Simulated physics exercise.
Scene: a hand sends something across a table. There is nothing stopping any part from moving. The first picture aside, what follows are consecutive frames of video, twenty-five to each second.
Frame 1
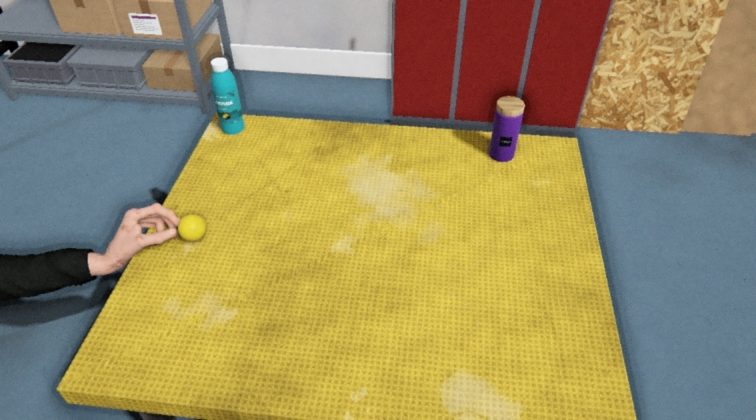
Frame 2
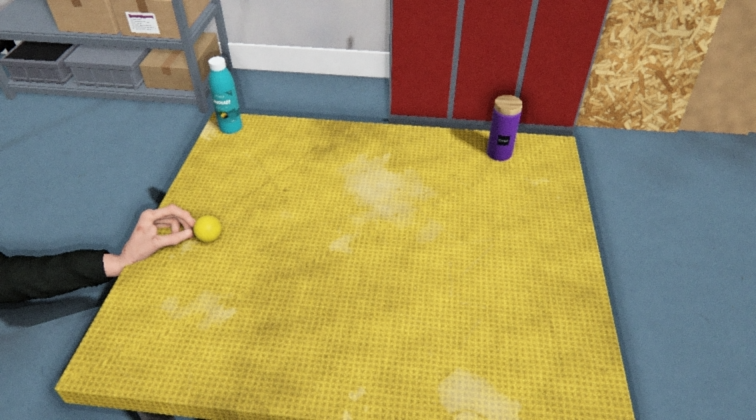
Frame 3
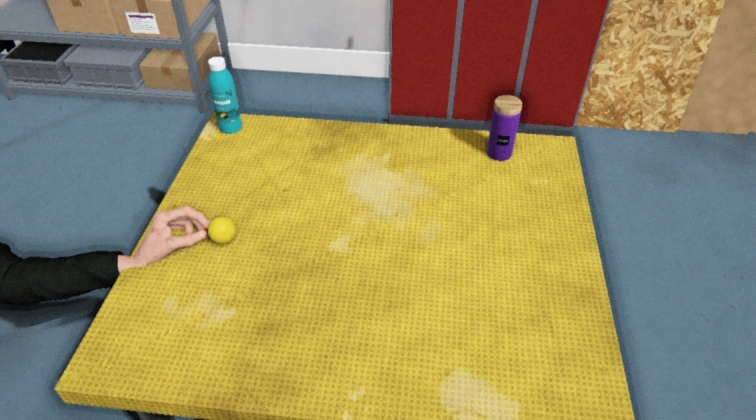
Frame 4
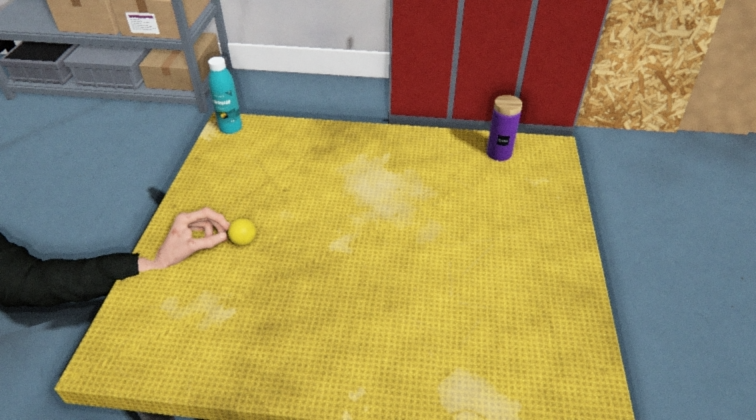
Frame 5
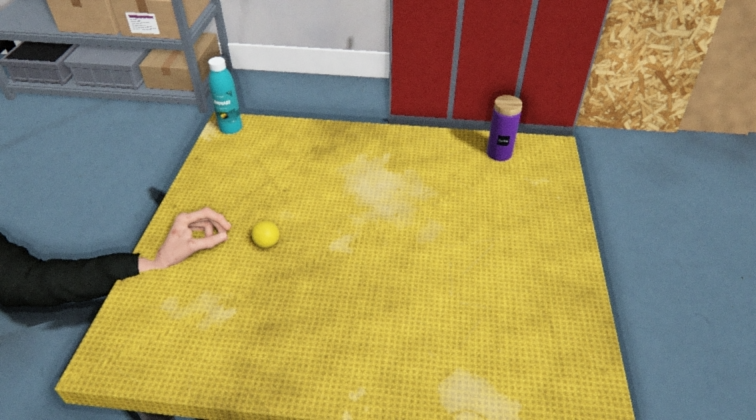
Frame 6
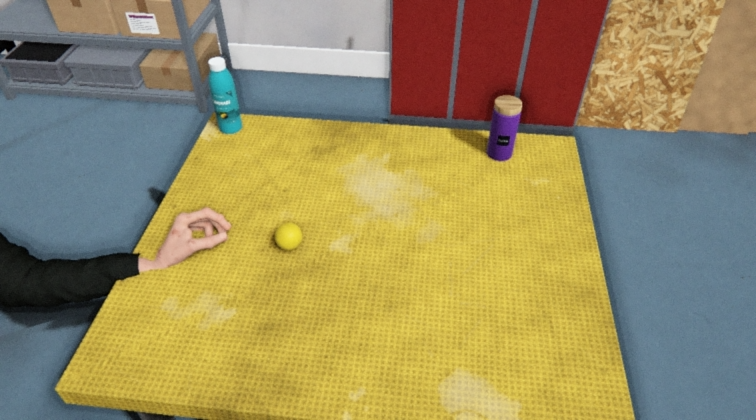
On a yellow, dimpled tabletop in a room with shelving, a teal bottle and a purple container stand near the far edge. A hand at the left pushes a small yellow lemon rightward across the surface. The hand then stays still with fingers curled while the lemon moves farther right, away from it.
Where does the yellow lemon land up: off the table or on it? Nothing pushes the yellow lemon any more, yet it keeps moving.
Off the table.
Then, 0.20 s on from there, yellow lemon shifted well along near (397, 246).
Then, 0.60 s on from there, yellow lemon shifted well along near (585, 262).
Then, 1.00 s on from there, yellow lemon now off the table.
In the end, off the table, yellow lemon.
